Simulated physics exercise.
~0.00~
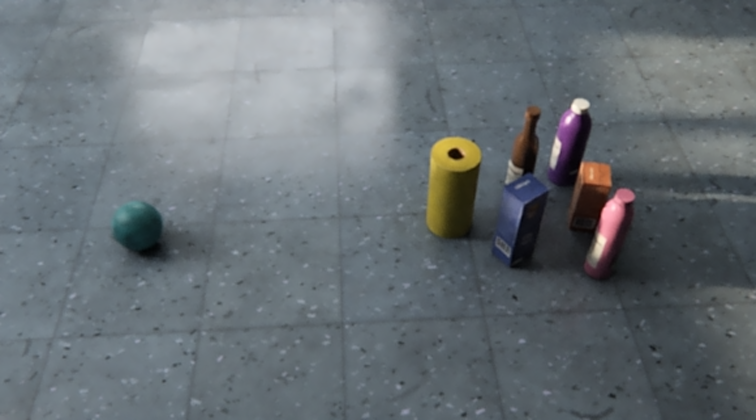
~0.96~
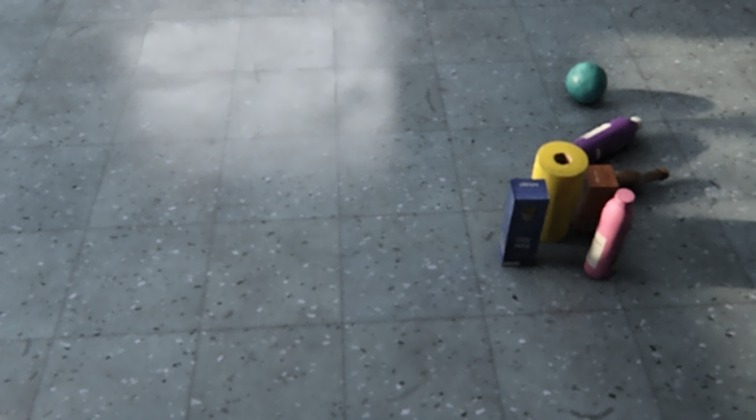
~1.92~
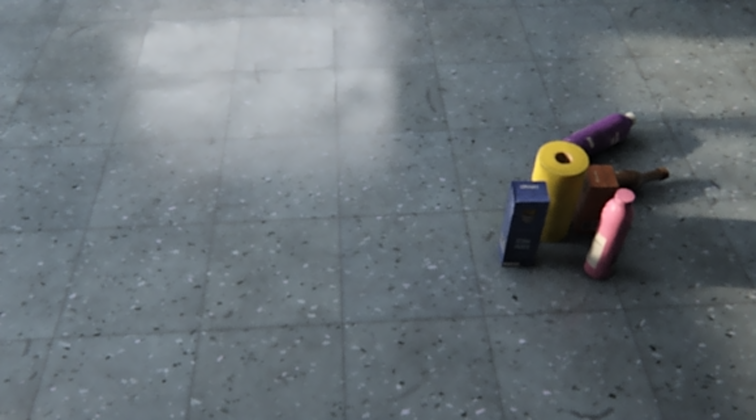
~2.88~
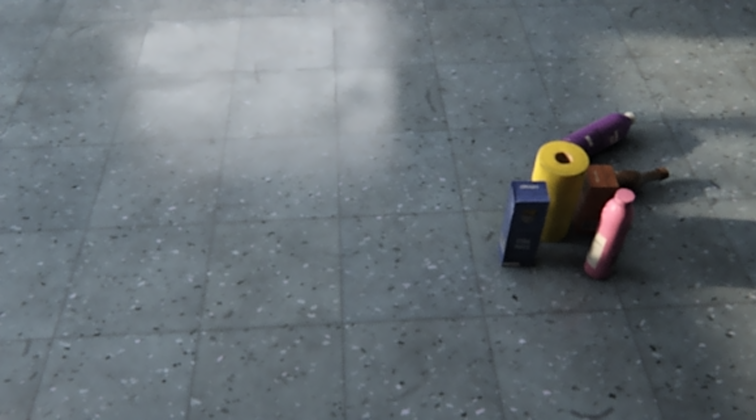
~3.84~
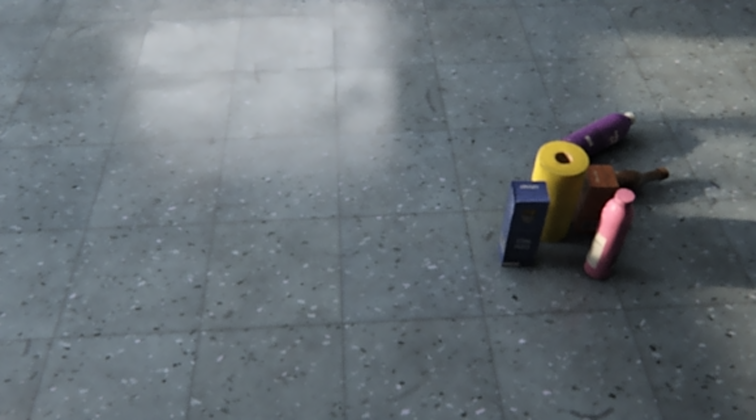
Turquoise ball rolling right into grouped bottles, cartons and a yellow roll, toppling purple and brown bottles, then leaving view.
